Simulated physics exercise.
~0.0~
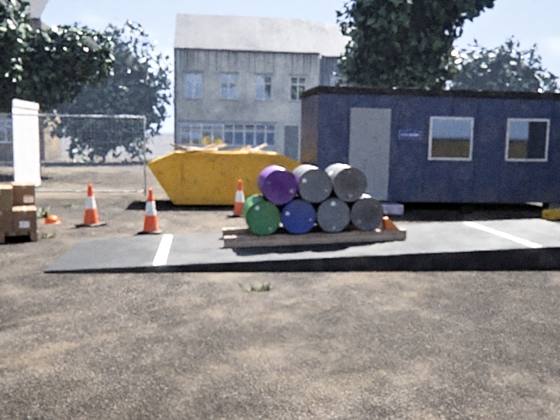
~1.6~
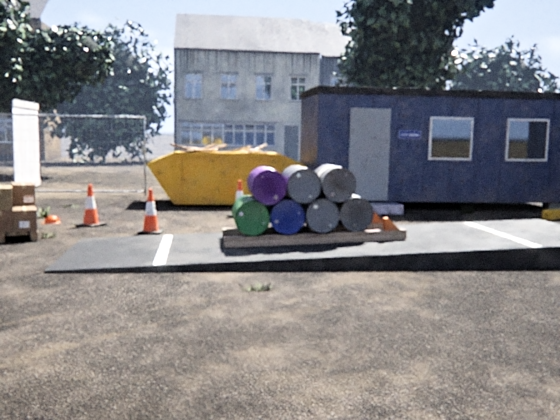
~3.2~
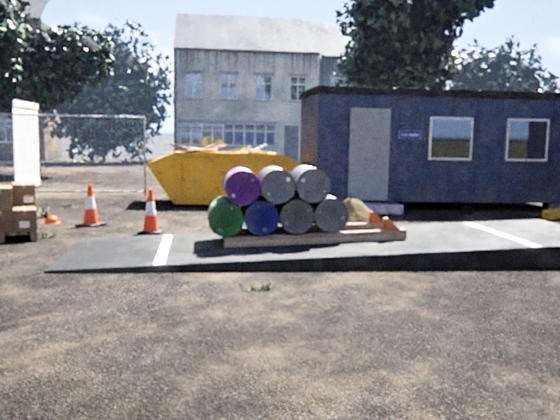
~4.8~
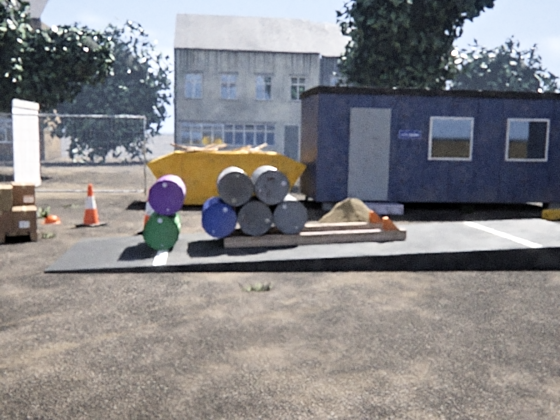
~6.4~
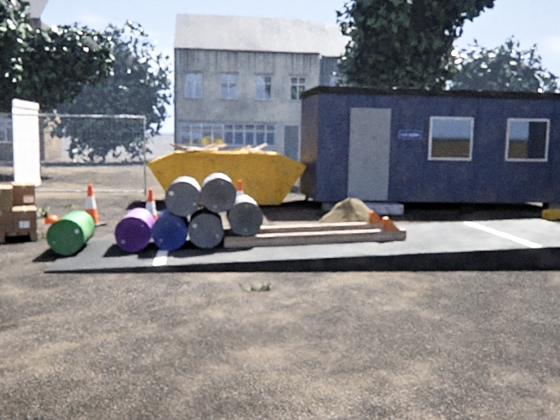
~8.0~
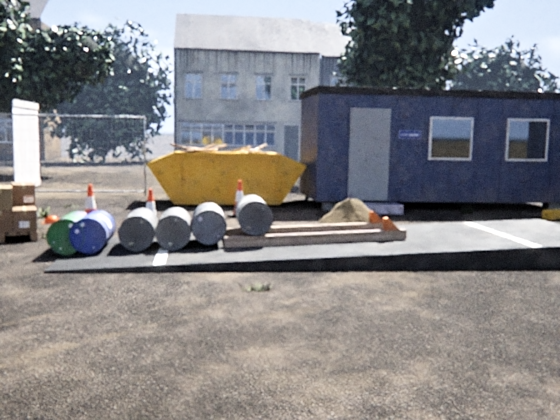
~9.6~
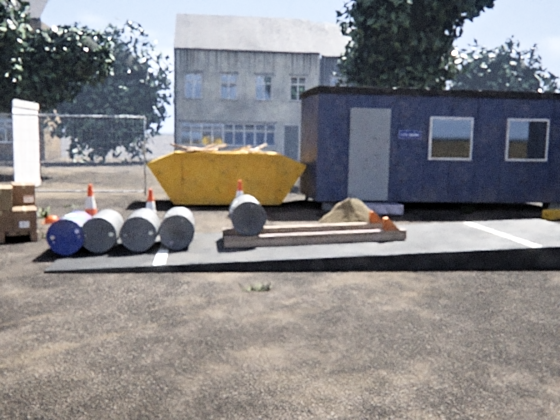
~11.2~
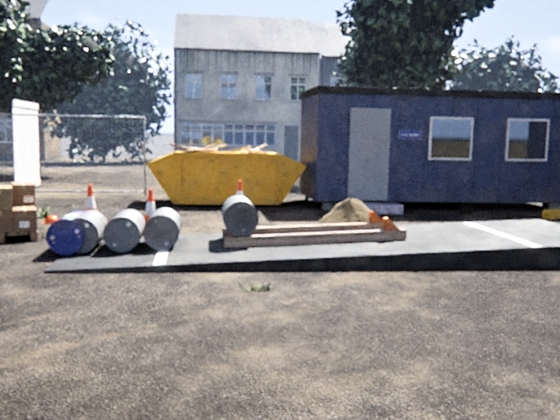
Stacked drums rolling left off timber bearers, green, purple and blue leading across a white line, one grey drum staying behind.
